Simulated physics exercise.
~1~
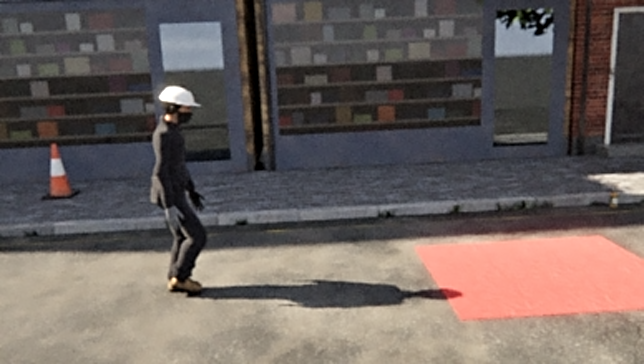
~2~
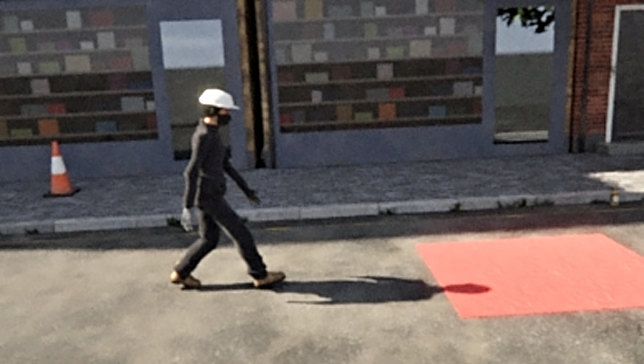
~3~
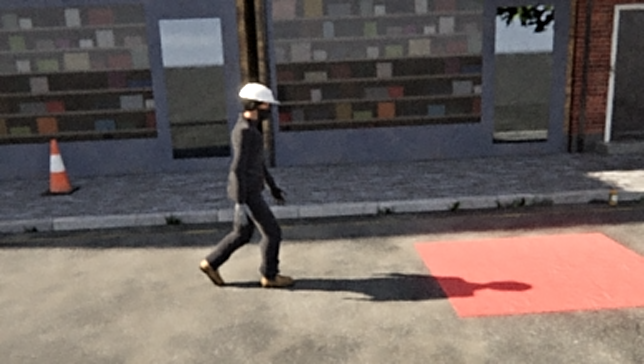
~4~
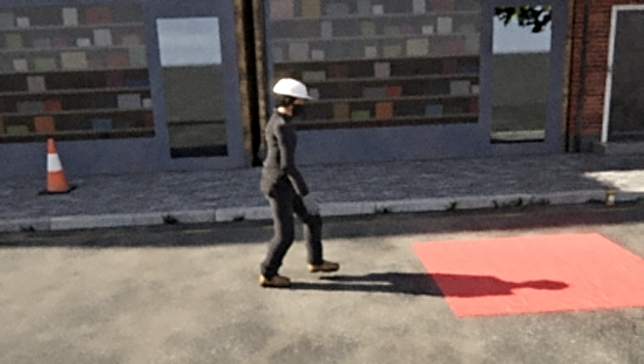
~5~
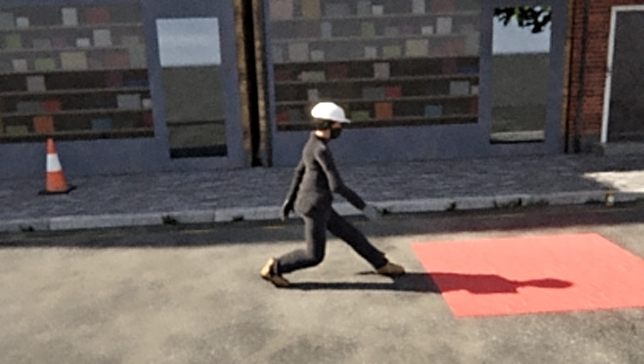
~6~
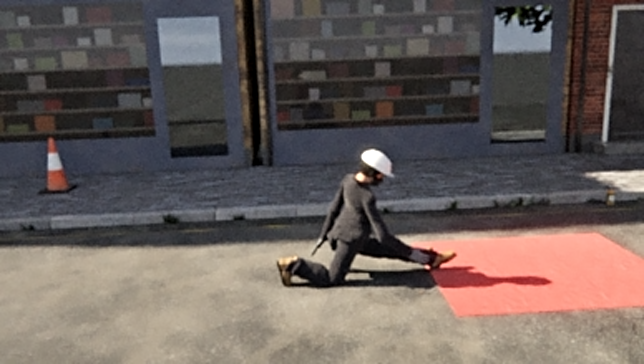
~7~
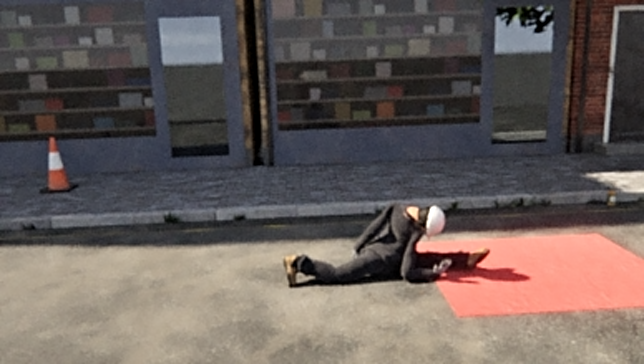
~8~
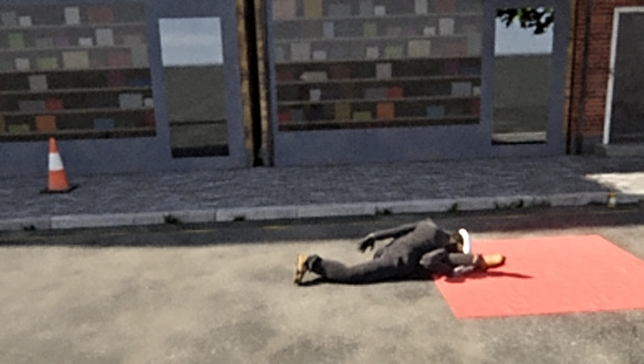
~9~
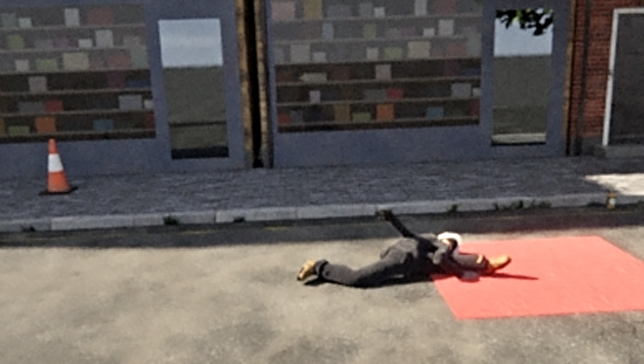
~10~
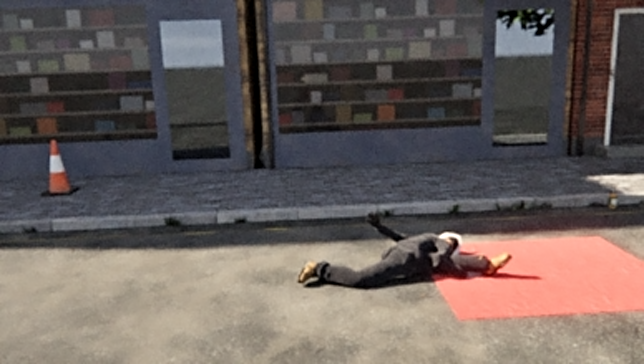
A person in dark clothes and a white hard hat walks right along a street towards a red mat, then sinks with one leg stretched forward, folds over it and lies still, head past the mat's near edge and hips short of it.
